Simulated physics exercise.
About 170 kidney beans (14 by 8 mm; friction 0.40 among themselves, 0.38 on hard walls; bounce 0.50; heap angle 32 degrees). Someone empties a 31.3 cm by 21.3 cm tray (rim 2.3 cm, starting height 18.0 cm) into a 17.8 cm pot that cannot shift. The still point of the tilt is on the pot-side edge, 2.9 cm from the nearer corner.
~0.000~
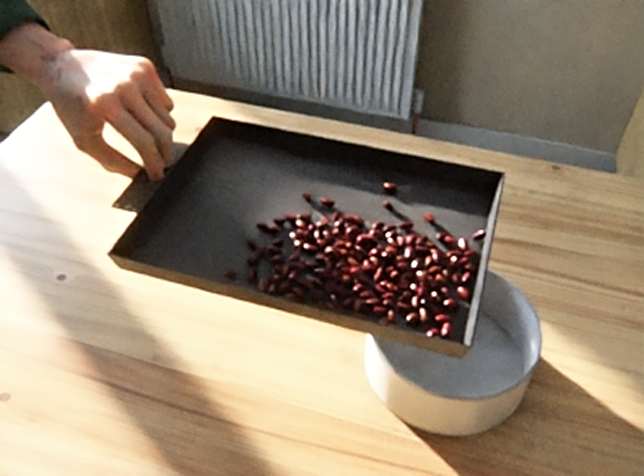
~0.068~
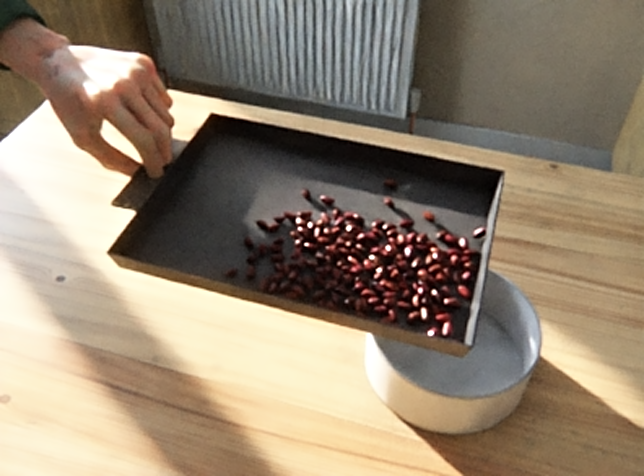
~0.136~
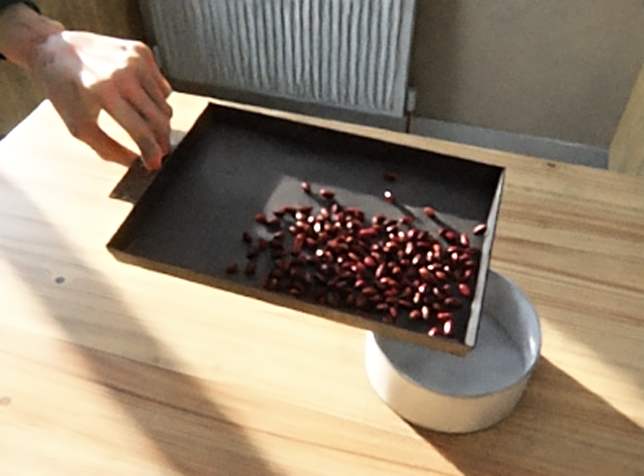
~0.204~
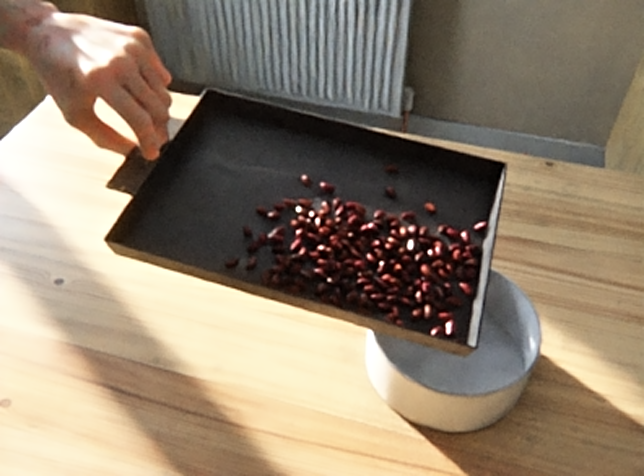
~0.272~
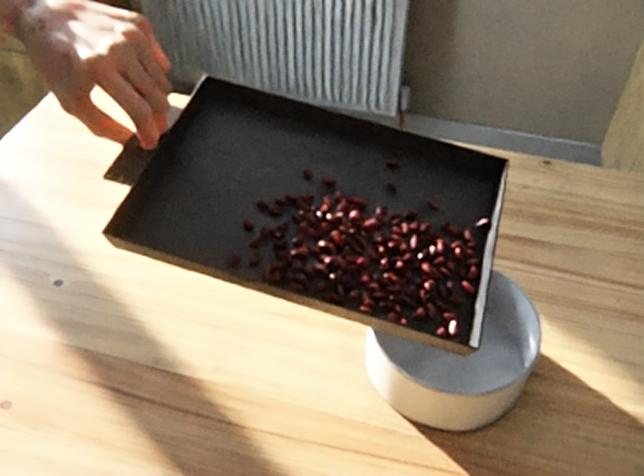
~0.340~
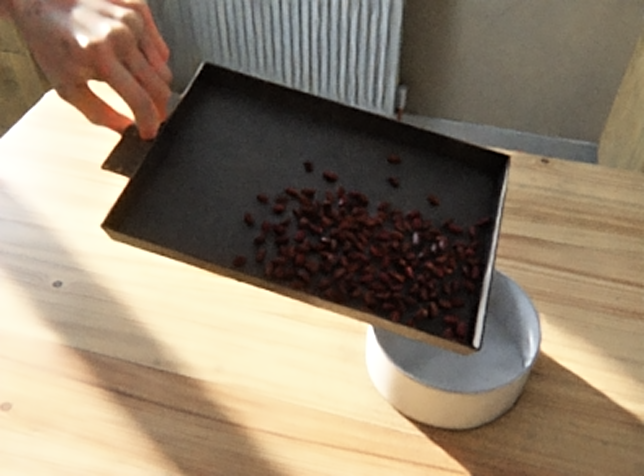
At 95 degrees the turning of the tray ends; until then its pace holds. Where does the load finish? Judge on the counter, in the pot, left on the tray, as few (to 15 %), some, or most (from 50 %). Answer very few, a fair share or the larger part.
On the counter: The larger part; in the pot: Very few; left on the tray: Very few.
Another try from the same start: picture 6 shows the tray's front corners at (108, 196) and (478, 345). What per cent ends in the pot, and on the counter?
Pot 0, counter 100.
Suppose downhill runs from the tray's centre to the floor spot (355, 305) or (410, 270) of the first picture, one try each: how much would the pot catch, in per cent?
About 0 and 10 per cent.
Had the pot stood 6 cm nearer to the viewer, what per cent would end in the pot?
It would be near 40 per cent.
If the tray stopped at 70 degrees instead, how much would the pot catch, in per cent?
Then about 0 per cent.
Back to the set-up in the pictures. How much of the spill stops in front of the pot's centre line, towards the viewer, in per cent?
About 100 per cent.
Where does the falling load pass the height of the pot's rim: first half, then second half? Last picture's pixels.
First near (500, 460), later near (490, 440).
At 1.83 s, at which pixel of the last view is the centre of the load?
Near (486, 335).
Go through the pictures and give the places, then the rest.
In the first picture, tray tilt 0 degrees, front corners at (114, 251) and (466, 341); middle of the pieces at (369, 268); pot at (454, 323).
In the second picture, tray tilt 1 degrees, front corners at (114, 250) and (467, 341); middle of the pieces at (369, 266).
In the third picture, tray tilt 3 degrees, front corners at (112, 244) and (469, 341), lowest corner right front; middle of the pieces at (370, 263).
In the fourth picture, tray tilt 6 degrees, front corners at (110, 237) and (471, 342), lowest corner right front; middle of the pieces at (372, 260).
In the fifth picture, tray tilt 9 degrees, front corners at (109, 230) and (473, 342), lowest corner right front; middle of the pieces at (373, 256).
In the sixth picture, tray tilt 12 degrees, front corners at (108, 223) and (475, 343), lowest corner right front; middle of the pieces at (375, 253); pot at (454, 318). The tray's pace is about 45 degrees a second.
After 1.23 s, tilt 50 degrees; the tray holds 100 %, the pot 0 %.
After 1.83 s, tilt 76 degrees; the tray holds 85 %, the pot 0 %.
After 2.47 s, tilt 95 degrees; the tray holds 5 %, the pot 0 %.
In the end, at 3.6 s, counter 100 %, pot 0 %, tray 0 %.
